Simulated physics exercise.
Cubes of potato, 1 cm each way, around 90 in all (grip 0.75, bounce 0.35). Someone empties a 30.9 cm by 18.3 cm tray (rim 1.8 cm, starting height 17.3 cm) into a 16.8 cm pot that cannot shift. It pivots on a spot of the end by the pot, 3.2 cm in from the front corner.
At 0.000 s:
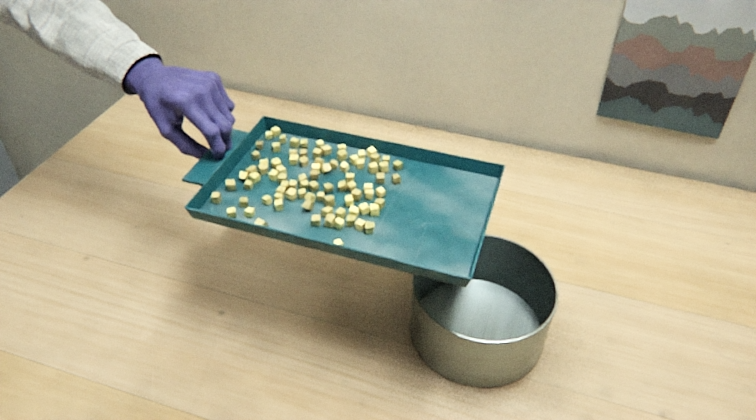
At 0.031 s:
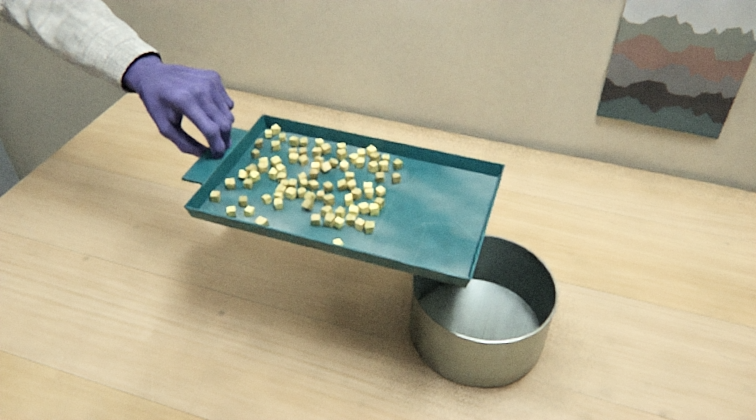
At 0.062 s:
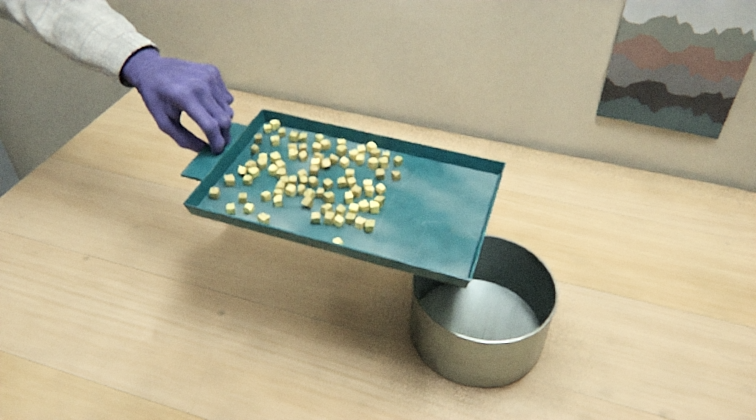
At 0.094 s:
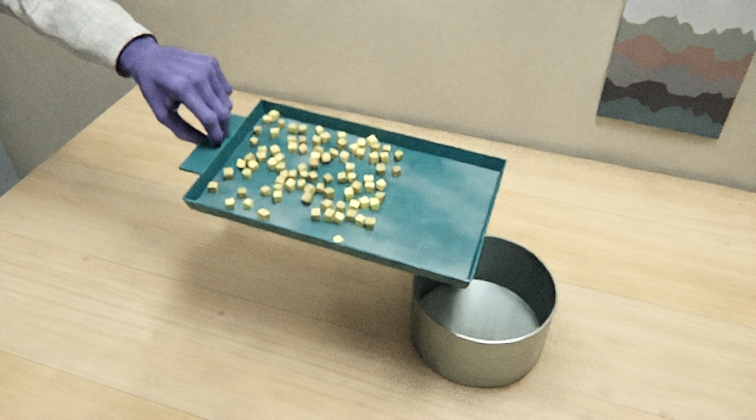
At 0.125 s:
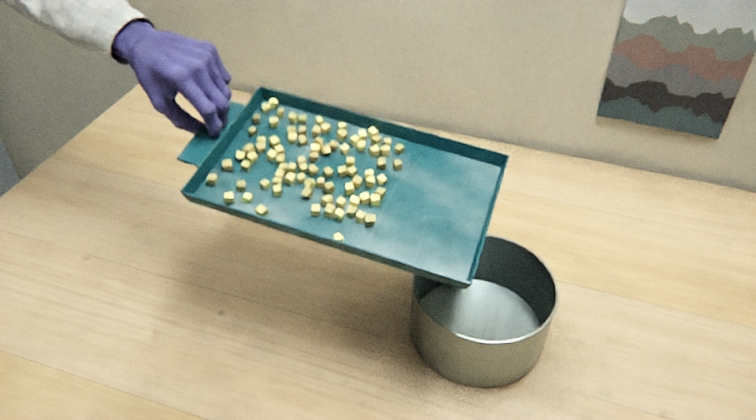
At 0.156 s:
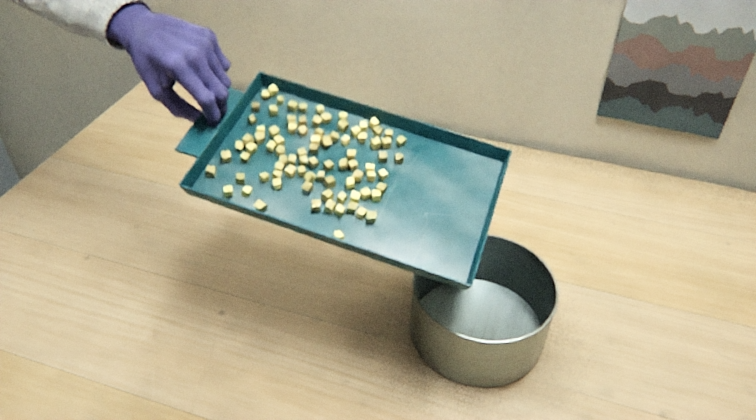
On a light wooden table, a purple-gloved hand holds the left end of a teal tray scattered with small yellowish cubes, its right end over a round metal pot. The tray is nearly still at first, then the hand gradually raises the left end, steepening the slope while the cubes barely shift.
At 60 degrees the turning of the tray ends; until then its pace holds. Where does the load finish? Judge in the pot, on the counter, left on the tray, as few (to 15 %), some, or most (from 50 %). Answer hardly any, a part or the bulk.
Pot: Hardly any, counter: The bulk, tray: A part.
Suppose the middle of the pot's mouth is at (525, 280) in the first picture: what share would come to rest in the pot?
About 0 per cent.
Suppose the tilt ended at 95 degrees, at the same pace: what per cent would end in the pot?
It would be near 0 per cent.
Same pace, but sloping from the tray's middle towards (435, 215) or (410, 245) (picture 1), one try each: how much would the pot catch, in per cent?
About 35 and 5 per cent.
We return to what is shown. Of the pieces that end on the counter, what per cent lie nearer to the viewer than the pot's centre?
Some 100 per cent.
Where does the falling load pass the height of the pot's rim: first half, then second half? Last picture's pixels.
First near (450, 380), later near (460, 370).
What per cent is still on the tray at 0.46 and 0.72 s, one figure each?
In turn: 100, 60.
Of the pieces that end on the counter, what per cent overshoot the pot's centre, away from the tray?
Roughly 80 per cent.
After 0.34 s, tilt 38 degrees; the tray holds 100 %, the pot 0 %.
Then, at 0.46 s, tilt 54 degrees; the tray holds 100 %, the pot 0 %.
Then, at 0.72 s, tilt 60 degrees; the tray holds 60 %, the pot 0 %.
By 2.3 s all is still; pot 0 %, counter 75 %, tray 25 %.
